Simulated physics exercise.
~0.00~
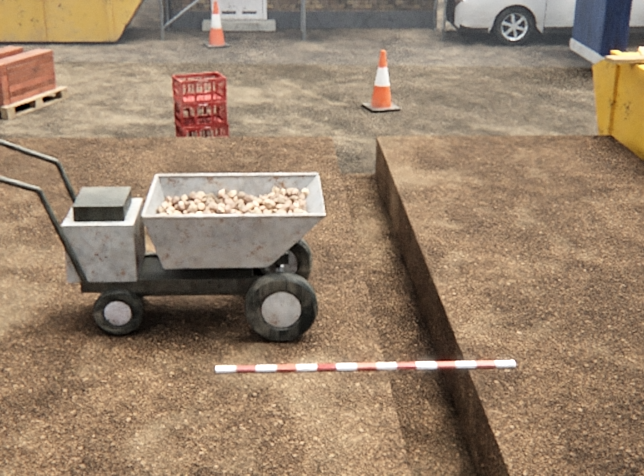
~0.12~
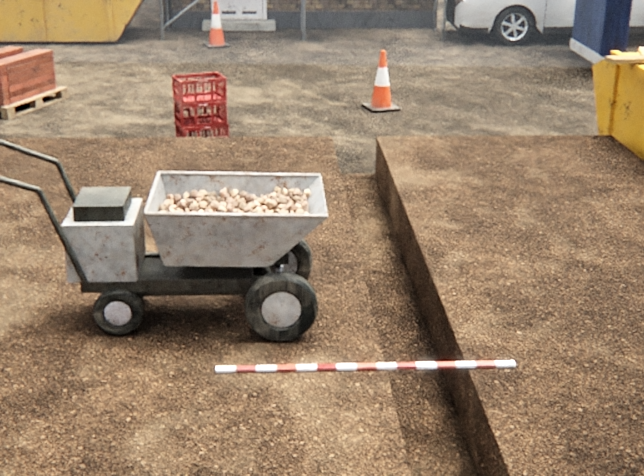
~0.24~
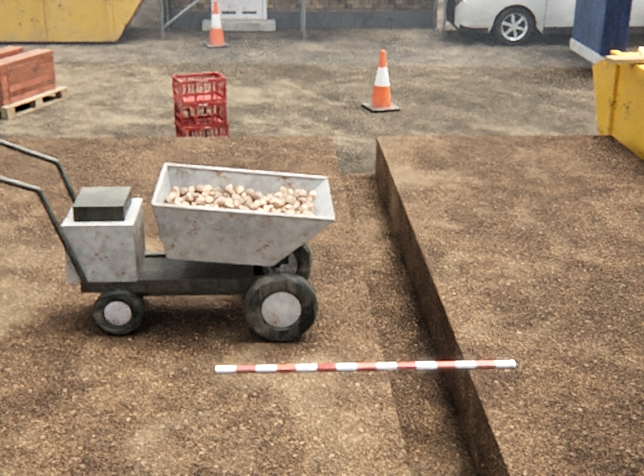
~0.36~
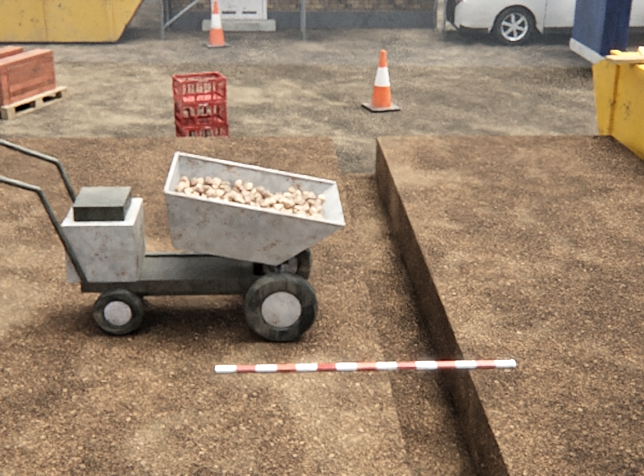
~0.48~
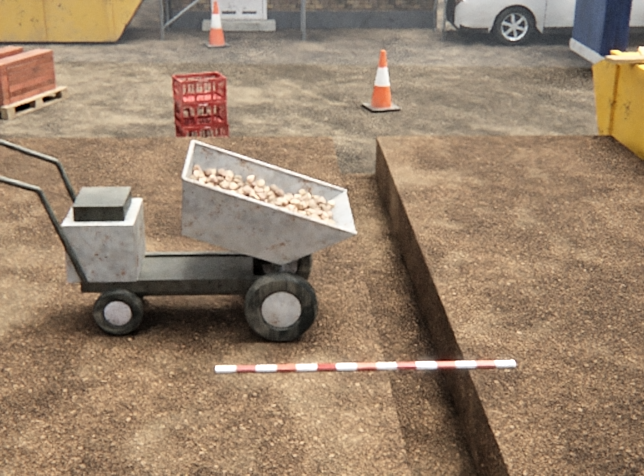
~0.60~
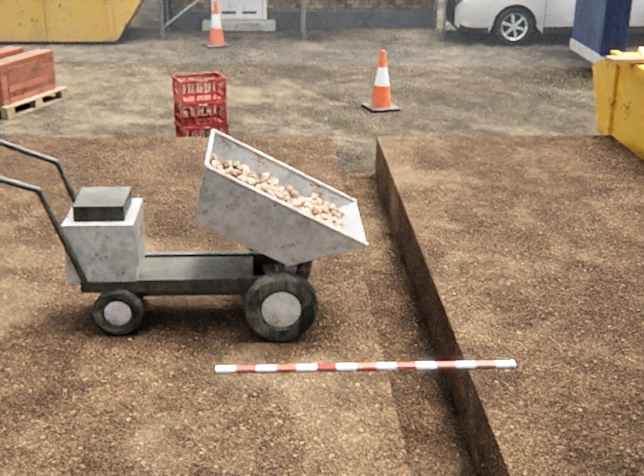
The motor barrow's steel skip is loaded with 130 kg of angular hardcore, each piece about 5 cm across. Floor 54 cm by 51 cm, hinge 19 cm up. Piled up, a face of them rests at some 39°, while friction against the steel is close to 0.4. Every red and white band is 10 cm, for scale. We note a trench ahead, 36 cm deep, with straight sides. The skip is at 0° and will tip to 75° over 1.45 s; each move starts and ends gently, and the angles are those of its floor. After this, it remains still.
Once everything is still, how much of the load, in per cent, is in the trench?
About 100 per cent.
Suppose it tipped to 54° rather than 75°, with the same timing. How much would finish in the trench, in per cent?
Then about 10 per cent.
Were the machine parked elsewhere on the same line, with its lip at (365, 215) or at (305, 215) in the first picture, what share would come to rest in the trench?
Estimates: 70 % then 100 %.
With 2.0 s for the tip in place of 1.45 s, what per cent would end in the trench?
Near 100 per cent.
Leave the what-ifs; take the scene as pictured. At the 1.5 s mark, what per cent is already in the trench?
Close to 45 per cent at that time.
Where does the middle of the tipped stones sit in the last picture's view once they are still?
Around (414, 354).
After 1.1 s the floor is at 63°; 100 % in the skip; the foremost stones are at (388, 277).
After 1.5 s the floor is at 75°; 57 % in the skip, 43 % in the trench; the foremost stones are at (443, 364).
After 1.9 s the floor is at 75°; 17 % in the skip, 83 % in the trench; the foremost stones are at (440, 346).
After 3.8 s the floor is at 75°; 0 % in the skip, 100 % in the trench; the foremost stones are at (439, 349).
